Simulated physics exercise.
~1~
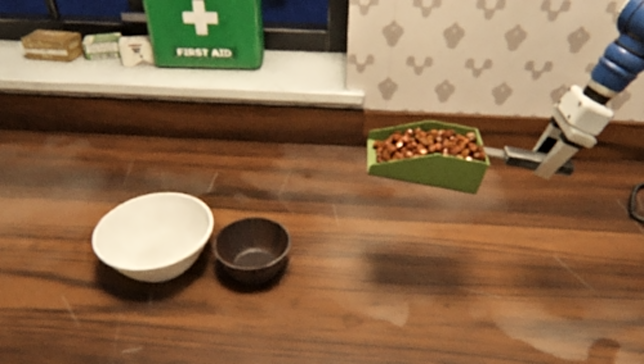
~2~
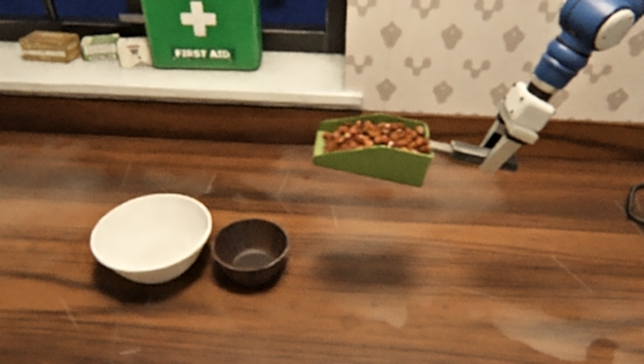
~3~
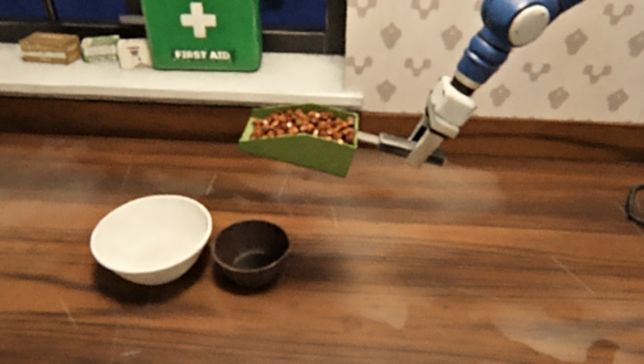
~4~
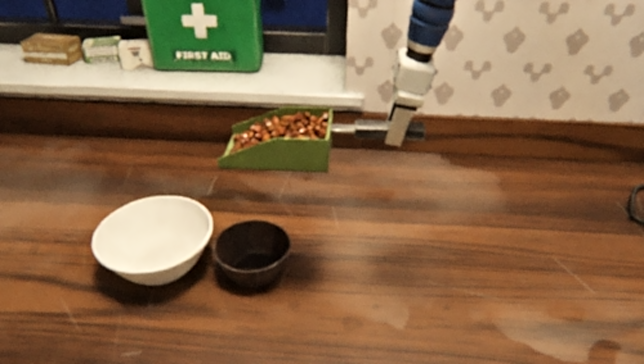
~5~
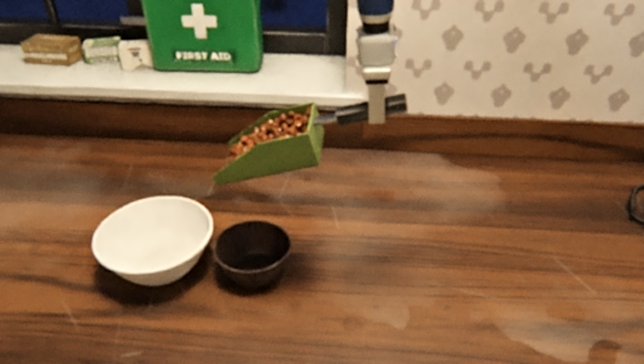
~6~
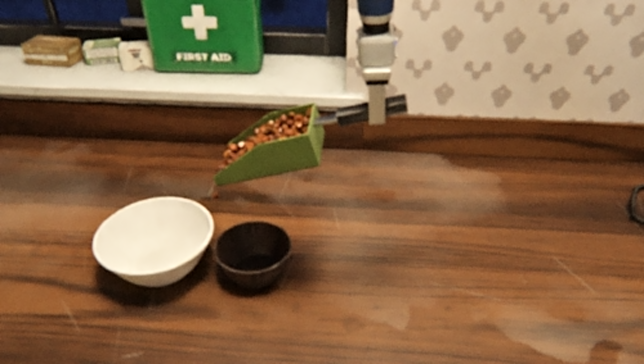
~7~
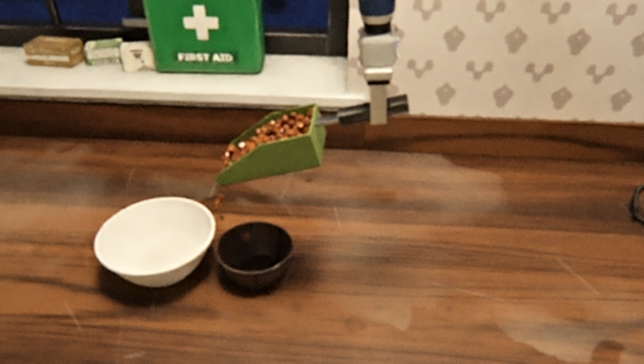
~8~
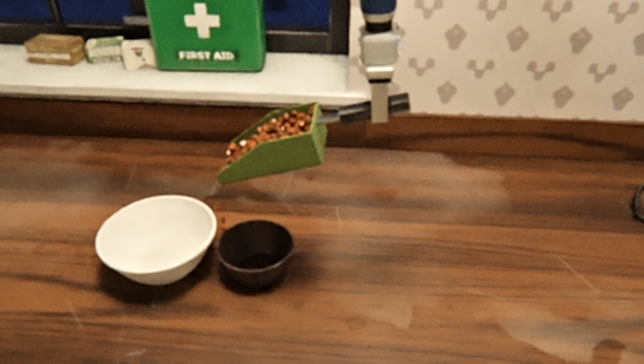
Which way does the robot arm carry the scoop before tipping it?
The arm carries the scoop to the left, towards the two bowls.
